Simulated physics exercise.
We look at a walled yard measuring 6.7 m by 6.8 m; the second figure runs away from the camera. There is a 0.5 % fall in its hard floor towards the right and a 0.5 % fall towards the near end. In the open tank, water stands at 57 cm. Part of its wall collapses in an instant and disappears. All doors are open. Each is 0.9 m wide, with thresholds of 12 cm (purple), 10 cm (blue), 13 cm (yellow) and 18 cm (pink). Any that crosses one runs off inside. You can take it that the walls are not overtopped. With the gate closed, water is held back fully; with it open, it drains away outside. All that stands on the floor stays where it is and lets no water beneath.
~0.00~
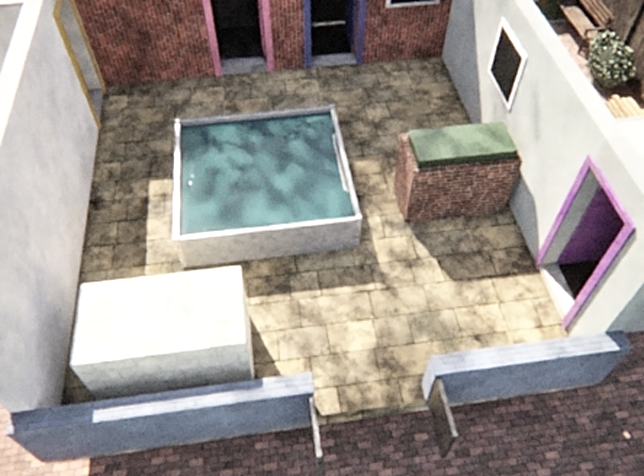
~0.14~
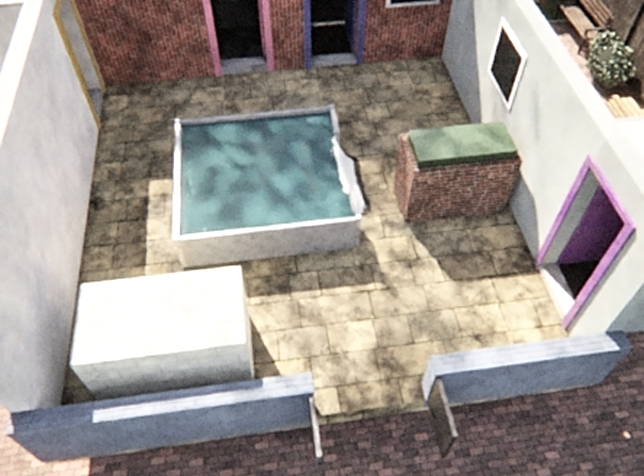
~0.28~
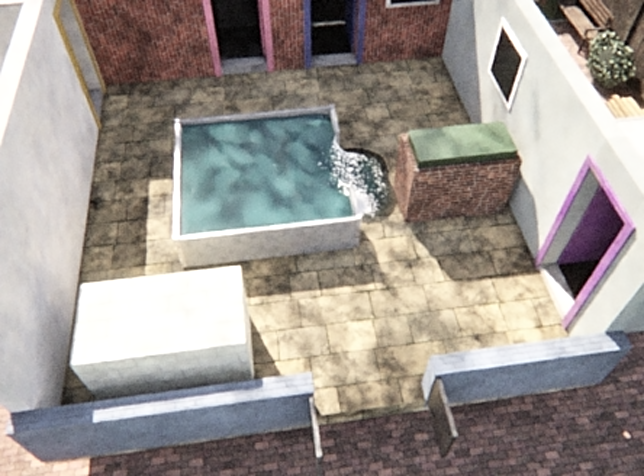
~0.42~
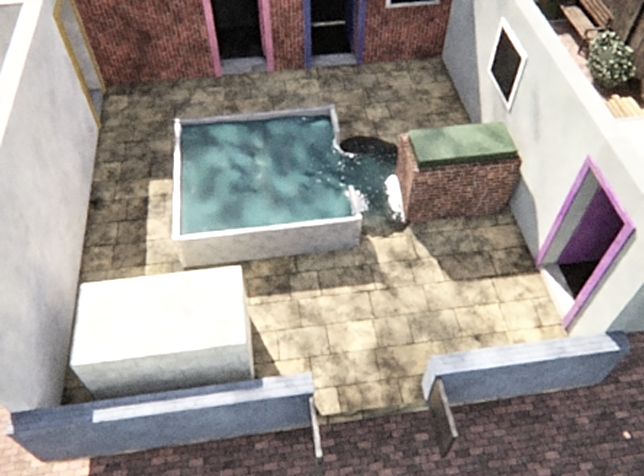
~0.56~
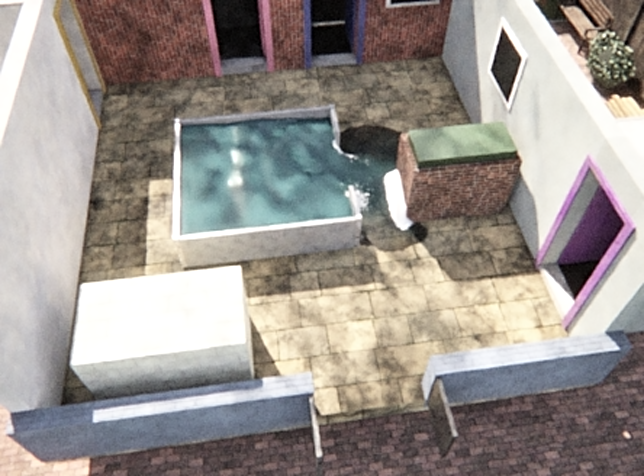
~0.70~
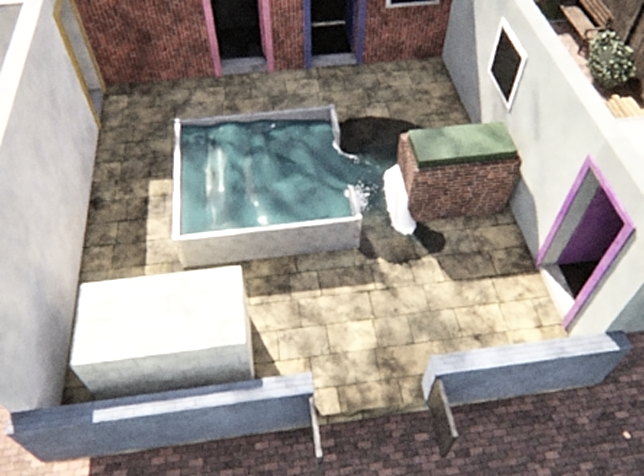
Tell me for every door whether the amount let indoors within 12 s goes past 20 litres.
Here it is: The purple door stays short of it; the blue door stays short of it; the yellow door stays short of it; the pink door stays short of it.
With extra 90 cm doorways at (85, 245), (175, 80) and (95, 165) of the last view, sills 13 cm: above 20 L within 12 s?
In that order: Short of it, short of it, short of it.
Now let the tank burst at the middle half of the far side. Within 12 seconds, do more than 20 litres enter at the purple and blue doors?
For purple, too little; for blue, too much.
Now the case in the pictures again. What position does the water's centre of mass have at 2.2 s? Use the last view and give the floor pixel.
The water's centre sits at about (319, 188).
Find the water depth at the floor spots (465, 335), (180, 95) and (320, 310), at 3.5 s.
About 2, 0 and 2 cm.
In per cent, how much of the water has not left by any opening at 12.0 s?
86 %.
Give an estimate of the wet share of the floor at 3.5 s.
Roughly 50 % of the floor is wet.
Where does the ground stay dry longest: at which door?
The yellow door.
After 1.4 s water covers 20 % of the floor and is deepest (44 cm) near (394, 193); purple door not reached, blue door not reached, yellow door not reached, pink door not reached.
After 2.2 s water covers 40 % of the floor and is deepest (41 cm) near (394, 193); purple door 2 cm at the sill, 0 L in, blue door not reached, yellow door not reached, pink door not reached.
After 3.5 s water covers 50 % of the floor and is deepest (33 cm) near (435, 59); purple door 6 cm at the sill, 0 L in, blue door 8 cm at the sill, 0 L in, yellow door not reached, pink door not reached.
After 7.0 s water covers 80 % of the floor and is deepest (18 cm) near (443, 76); purple door 9 cm at the sill, 0 L in, blue door 11 cm at the sill, 3 L in, yellow door 13 cm at the sill, 0 L in, pink door 5 cm at the sill, 0 L in.
After 12.0 s water covers 100 % of the floor and is deepest (14 cm) near (58, 432); purple door 4 cm at the sill, 0 L in, blue door 6 cm at the sill, 5 L in, yellow door 8 cm at the sill, 1 L in, pink door 9 cm at the sill, 0 L in.
